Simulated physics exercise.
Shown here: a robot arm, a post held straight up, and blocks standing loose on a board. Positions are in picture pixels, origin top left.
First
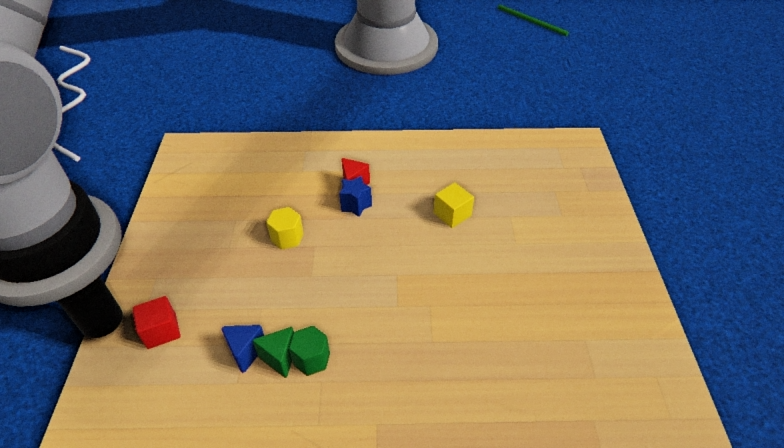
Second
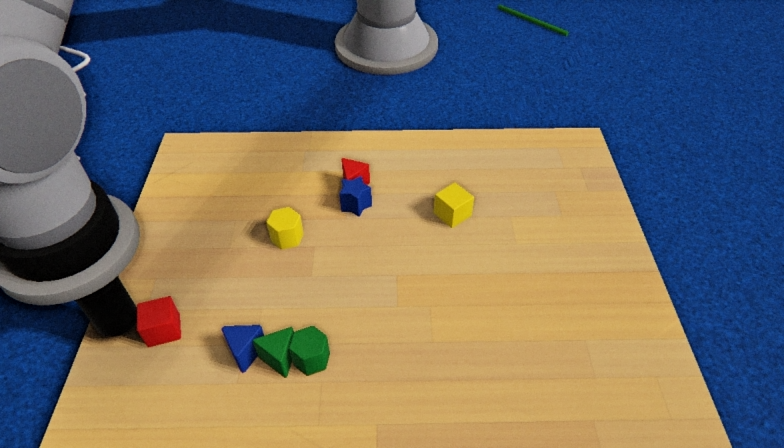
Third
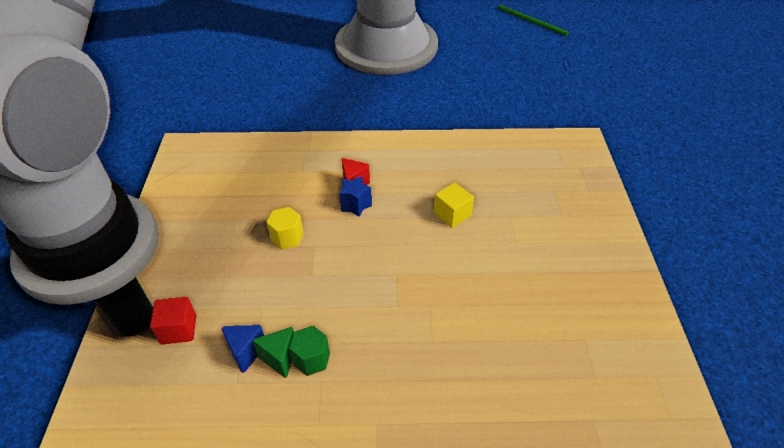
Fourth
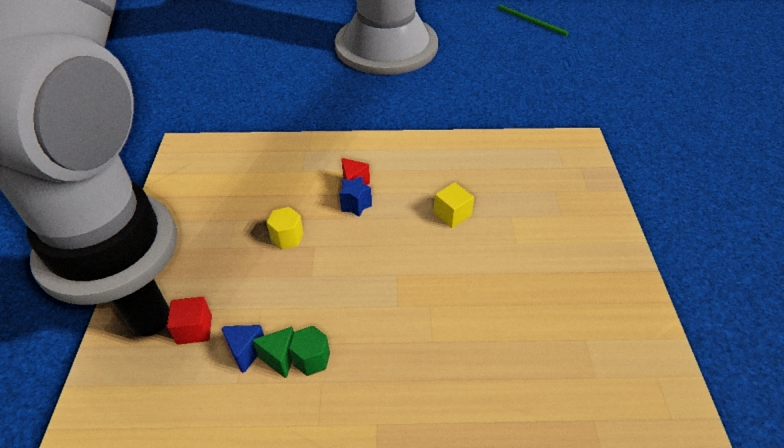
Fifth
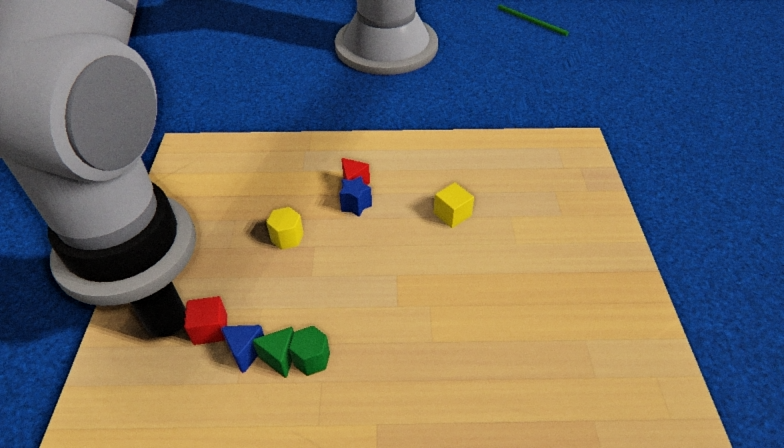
A grey robot arm with a black post slides rightward at the left of a wooden board on blue flooring, seen from above by a still camera. Its post nudges the red block right, up close beside the blue triangle, which sits in a row with a green triangle and green six-sided block. Farther back, two yellow blocks and a red and blue pair stay put.
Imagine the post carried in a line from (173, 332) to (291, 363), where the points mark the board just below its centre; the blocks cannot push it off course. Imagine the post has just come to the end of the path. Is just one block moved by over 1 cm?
No.
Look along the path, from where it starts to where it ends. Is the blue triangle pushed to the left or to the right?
That's a shift to the right.
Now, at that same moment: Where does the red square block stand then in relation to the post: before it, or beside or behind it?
Looking at the end of the path, the red square block has slipped free of the post.
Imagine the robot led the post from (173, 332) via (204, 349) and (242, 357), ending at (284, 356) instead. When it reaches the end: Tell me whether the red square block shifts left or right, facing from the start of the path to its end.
Facing the way the path runs, start to end, you'll find the red square block has shifted left.
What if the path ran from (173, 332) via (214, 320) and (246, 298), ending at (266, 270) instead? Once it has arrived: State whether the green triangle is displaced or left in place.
That block stands still.
What follows on the original path. One third of the way, post (208, 332); red square block (241, 307), turned 15° anticlockwise; blue triangle (242, 338).
Two thirds of the way, post (248, 342); red square block (260, 304), turned 60° anticlockwise; blue triangle (272, 353), turned 75° clockwise; green triangle (300, 369), turned 55° anticlockwise; green six-sided block (322, 345), turned 45° anticlockwise.
At the end, post (288, 353); red square block (261, 303), turned 60° anticlockwise; blue triangle (295, 377), turned 95° clockwise; green triangle (322, 382), turned 70° anticlockwise; green six-sided block (328, 346), turned 50° anticlockwise.
